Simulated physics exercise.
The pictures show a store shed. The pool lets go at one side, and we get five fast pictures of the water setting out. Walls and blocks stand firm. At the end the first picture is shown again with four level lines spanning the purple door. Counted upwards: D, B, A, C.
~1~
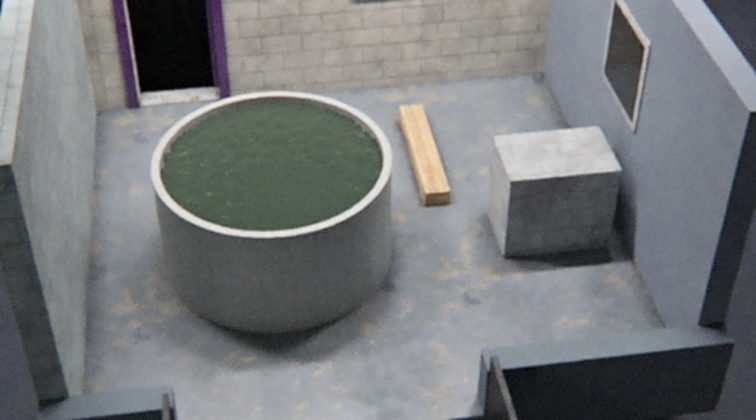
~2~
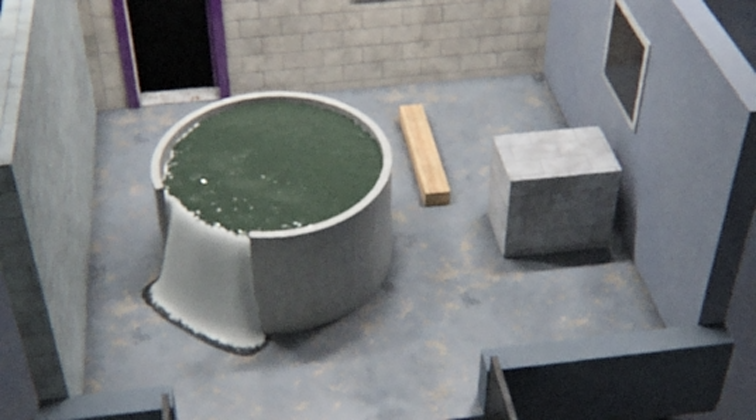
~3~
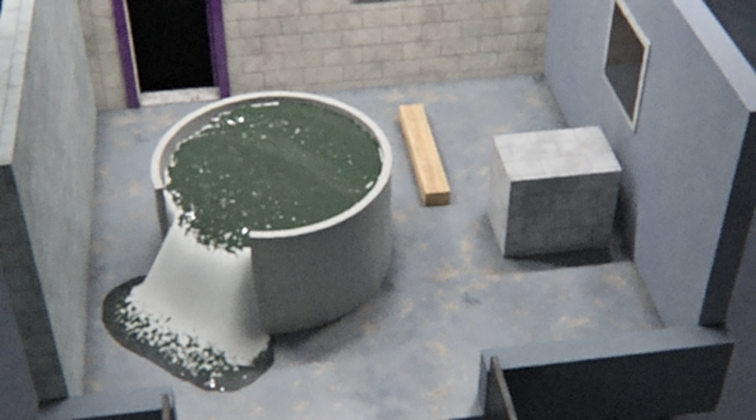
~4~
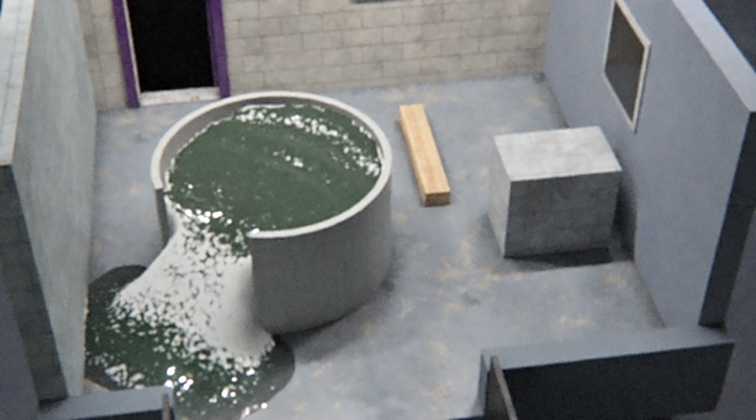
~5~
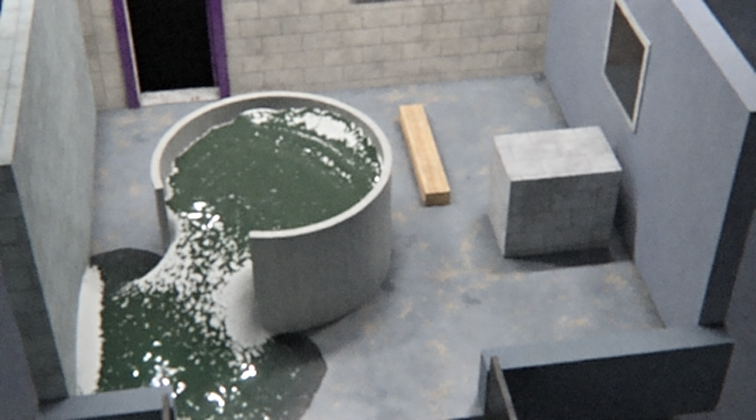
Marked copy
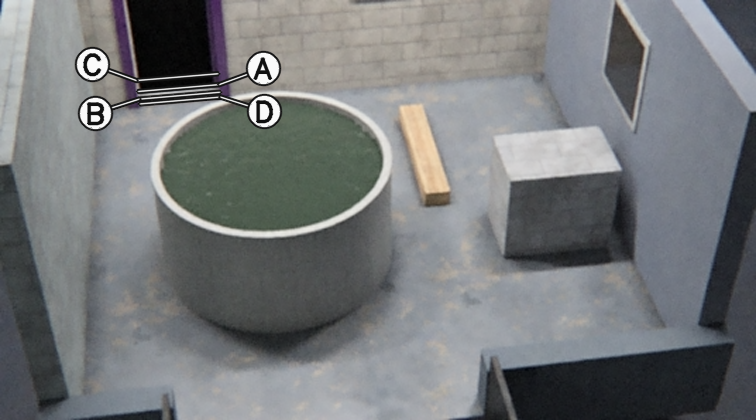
The clip opens on a round concrete pool of still, dark green water in a walled shed, beside a wooden plank and a concrete block. A gap appears at the pool's front left, and water pours through it, foaming and spreading across the floor to the left wall.
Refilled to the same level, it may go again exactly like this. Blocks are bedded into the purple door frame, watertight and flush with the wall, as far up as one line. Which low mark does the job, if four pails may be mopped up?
Mark A just does it.
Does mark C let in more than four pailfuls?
No, that is safe.
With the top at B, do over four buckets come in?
Yes, that goes wrong.
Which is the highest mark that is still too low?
Here it is mark B.
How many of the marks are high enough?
Two of the four.
On the marked copy, A at (178, 88); B at (179, 95); C at (177, 77); D at (180, 100); from the bottom up D, B, A, C.
With A, a bucket or two gets in.
With B, some 15 bucketfuls get in.
With C, nothing gets over.
With D, dozens of bucketfuls pour in.
